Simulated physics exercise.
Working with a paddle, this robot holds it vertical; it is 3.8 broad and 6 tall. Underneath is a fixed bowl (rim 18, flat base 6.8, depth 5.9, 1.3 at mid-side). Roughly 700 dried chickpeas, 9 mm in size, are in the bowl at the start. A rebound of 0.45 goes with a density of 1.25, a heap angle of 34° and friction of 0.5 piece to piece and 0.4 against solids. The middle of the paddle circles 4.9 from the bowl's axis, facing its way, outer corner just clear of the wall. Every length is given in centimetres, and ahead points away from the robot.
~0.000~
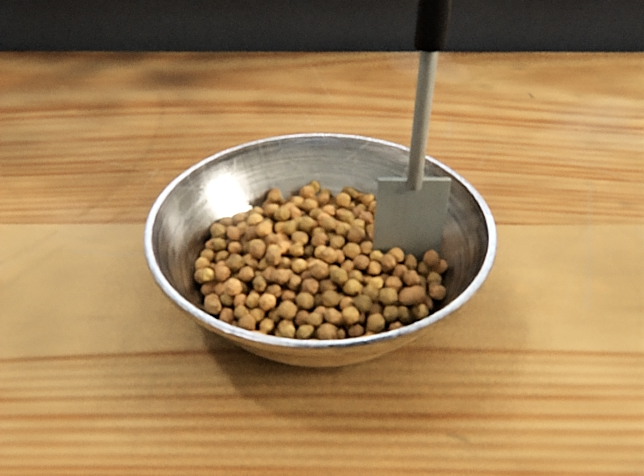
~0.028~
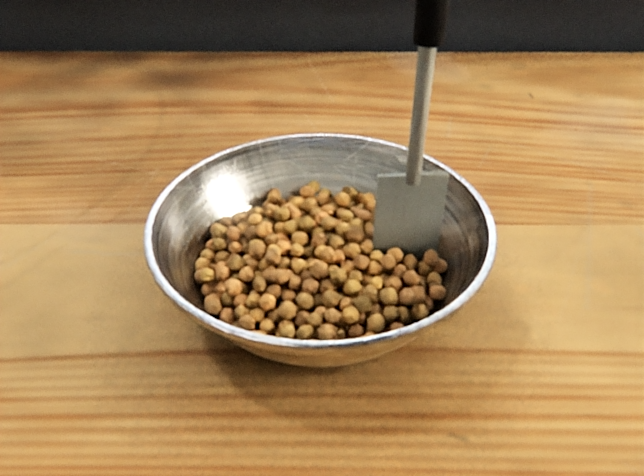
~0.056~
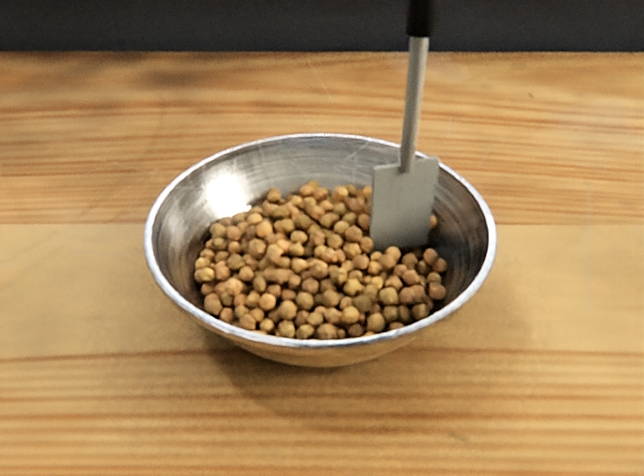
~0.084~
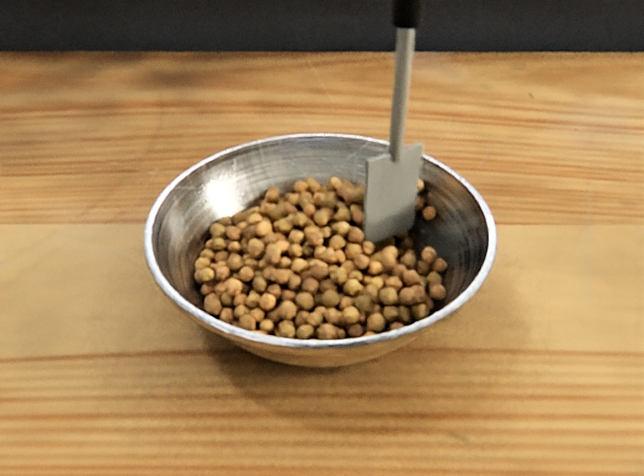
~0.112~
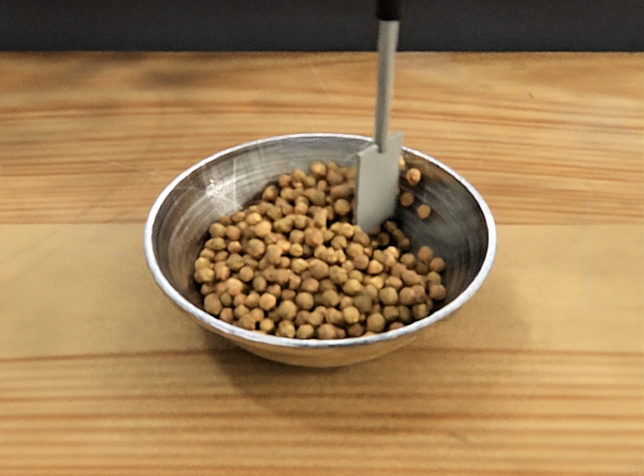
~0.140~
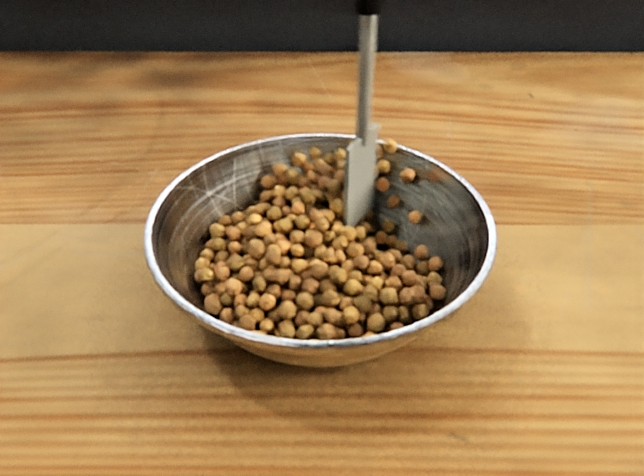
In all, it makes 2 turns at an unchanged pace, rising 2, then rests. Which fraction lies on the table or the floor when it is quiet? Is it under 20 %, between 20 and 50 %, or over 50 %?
Under 20 %.
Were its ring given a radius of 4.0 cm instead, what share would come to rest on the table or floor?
Close to 5 in a hundred then.
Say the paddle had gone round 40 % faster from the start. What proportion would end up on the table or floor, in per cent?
I'd say close to 15 %.
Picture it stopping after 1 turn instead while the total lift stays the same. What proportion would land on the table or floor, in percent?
Close to 5 in a hundred.
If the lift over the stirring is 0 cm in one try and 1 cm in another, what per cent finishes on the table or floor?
Roughly 25 and 15 per cent.
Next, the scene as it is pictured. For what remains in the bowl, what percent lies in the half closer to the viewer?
About 50 %.
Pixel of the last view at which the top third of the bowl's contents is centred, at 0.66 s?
The upper third is centred close to (390, 266).
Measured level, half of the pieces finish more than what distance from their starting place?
2 centimetres.
After 0.66 s, 320° round, highest piece 7 above the table; 655 in the bowl, 39 on the table or floor, 7 in flight or on the tool.
After 1.17 s, 220° round, highest piece 6 above the table; 645 in the bowl, 56 on the table or floor.
After 1.63 s, 0° round, highest piece 6 above the table; 645 in the bowl, 56 on the table or floor.
After 2.33 s, 0° round, highest piece 6 above the table; 645 in the bowl, 56 on the table or floor.
At rest, 645 in the bowl, 56 on the table or floor. That is 8 % on the table or floor.
